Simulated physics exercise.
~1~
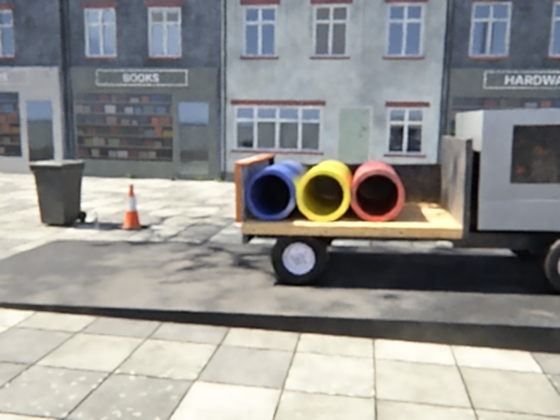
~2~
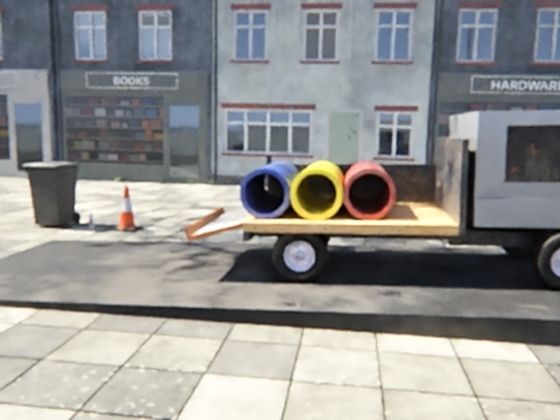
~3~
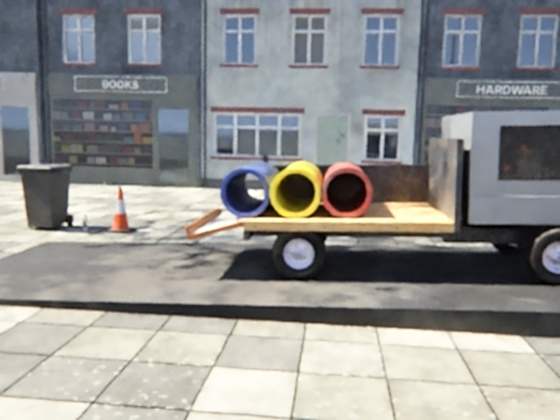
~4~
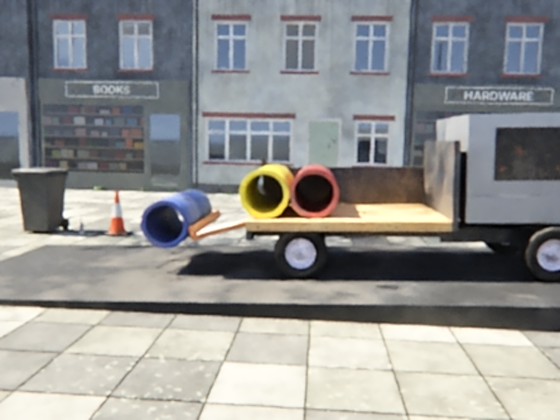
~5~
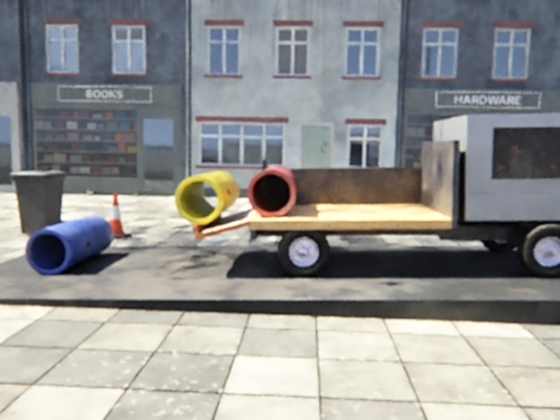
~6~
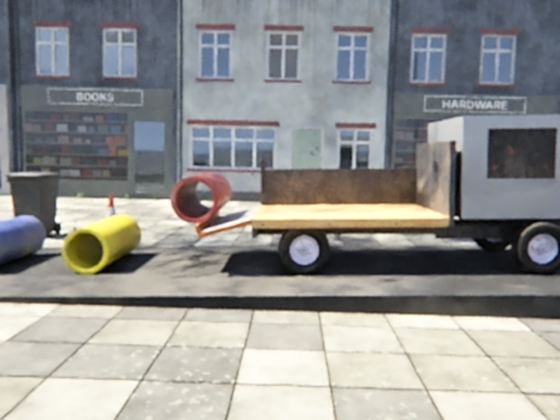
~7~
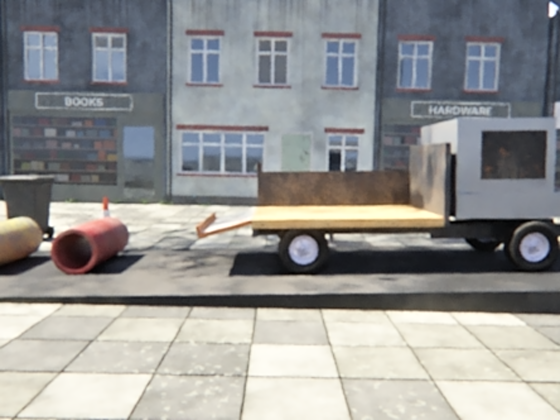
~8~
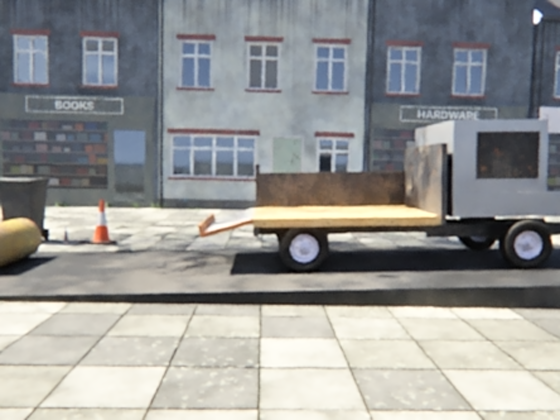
Three big pipes, blue, yellow and red from left to right, sit side by side on the wooden bed of a truck seen side-on in a street, with a bookshop and hardware store behind and a dark bin and orange cone at left. The tailgate swings down at the left end and stays sloping slightly upward. The pipes roll left together, and the blue one goes over the gate and drops to the road. Yellow follows, then red, each rolling away left. The bed ends empty, with one yellow pipe still partly visible at the left edge.
